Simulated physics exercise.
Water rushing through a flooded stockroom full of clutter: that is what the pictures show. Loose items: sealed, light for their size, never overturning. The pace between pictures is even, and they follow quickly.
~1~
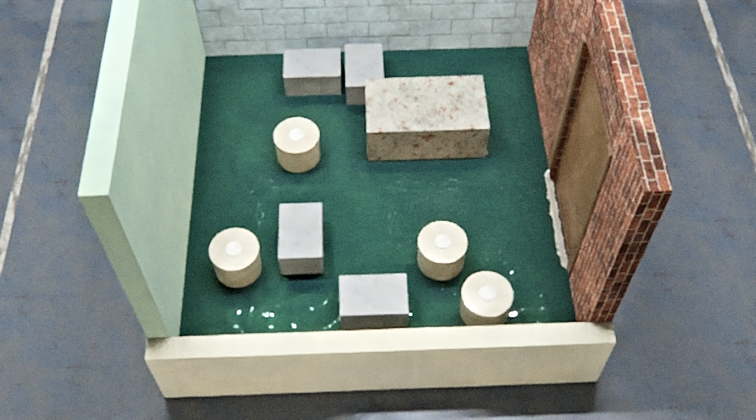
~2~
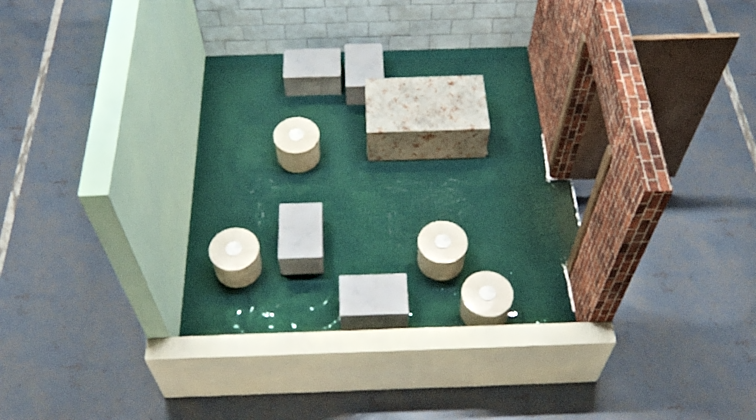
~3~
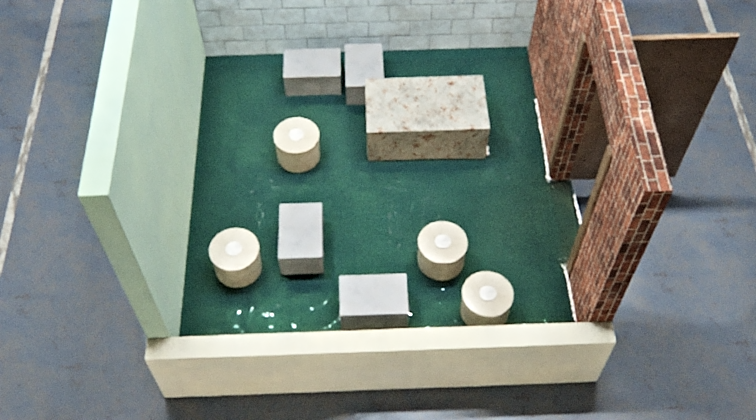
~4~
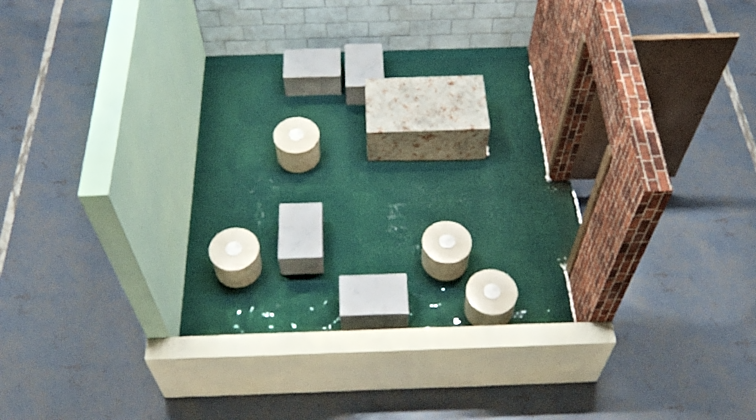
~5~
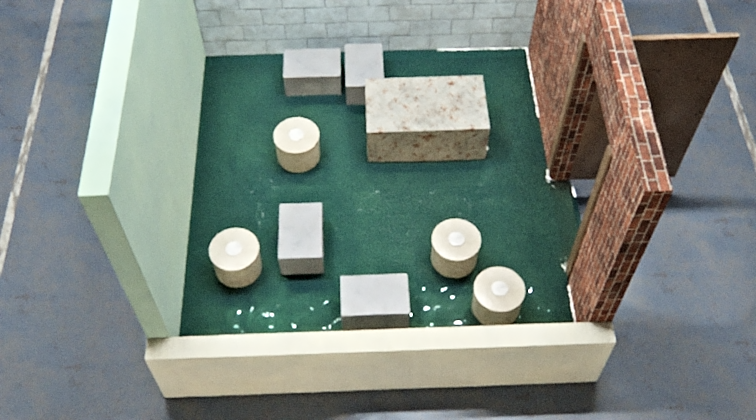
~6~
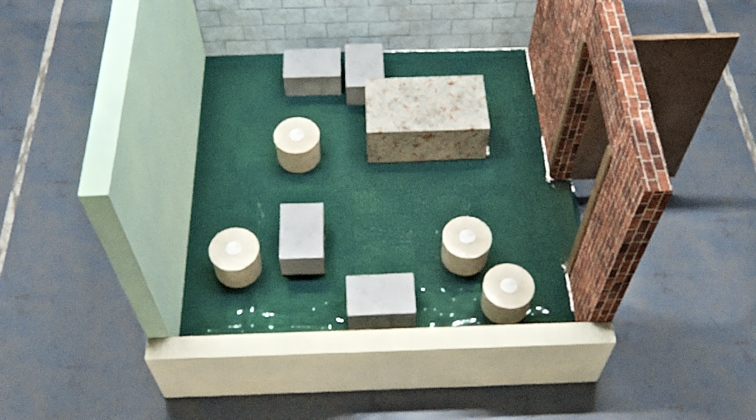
In a small walled room with a wet green floor, a brown door on the right swung open, then two cream round tubs near the front drifted slightly right while the other things barely moved.
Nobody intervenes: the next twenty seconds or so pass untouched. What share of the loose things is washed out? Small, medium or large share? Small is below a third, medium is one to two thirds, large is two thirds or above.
A medium share.
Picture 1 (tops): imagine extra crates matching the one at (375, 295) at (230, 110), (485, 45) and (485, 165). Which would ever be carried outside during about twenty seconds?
Going through them one by one: Remained / escaped / escaped.
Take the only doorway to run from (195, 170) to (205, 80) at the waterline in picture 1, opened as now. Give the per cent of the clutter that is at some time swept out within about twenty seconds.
60 %.
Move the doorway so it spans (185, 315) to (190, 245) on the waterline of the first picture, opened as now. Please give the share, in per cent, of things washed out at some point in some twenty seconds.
50 per cent or so.
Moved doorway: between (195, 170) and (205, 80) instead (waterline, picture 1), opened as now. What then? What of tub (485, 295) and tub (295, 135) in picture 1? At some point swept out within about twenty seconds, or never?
In sequence, the two end up trapped and carried off.
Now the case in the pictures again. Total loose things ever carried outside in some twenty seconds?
That works out to 5.
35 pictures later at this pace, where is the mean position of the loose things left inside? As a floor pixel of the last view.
It lands somewhere near (370, 166).
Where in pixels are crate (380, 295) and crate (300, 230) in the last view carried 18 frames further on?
Approximately (523, 272), then (417, 242).
A moment on, 0 of 8 are out; 8 afloat.
Next, 2 of 8 are out; 6 afloat.
Later, 5 of 8 are out; 3 afloat.
In the end, 5 of 8 are out; 3 afloat.
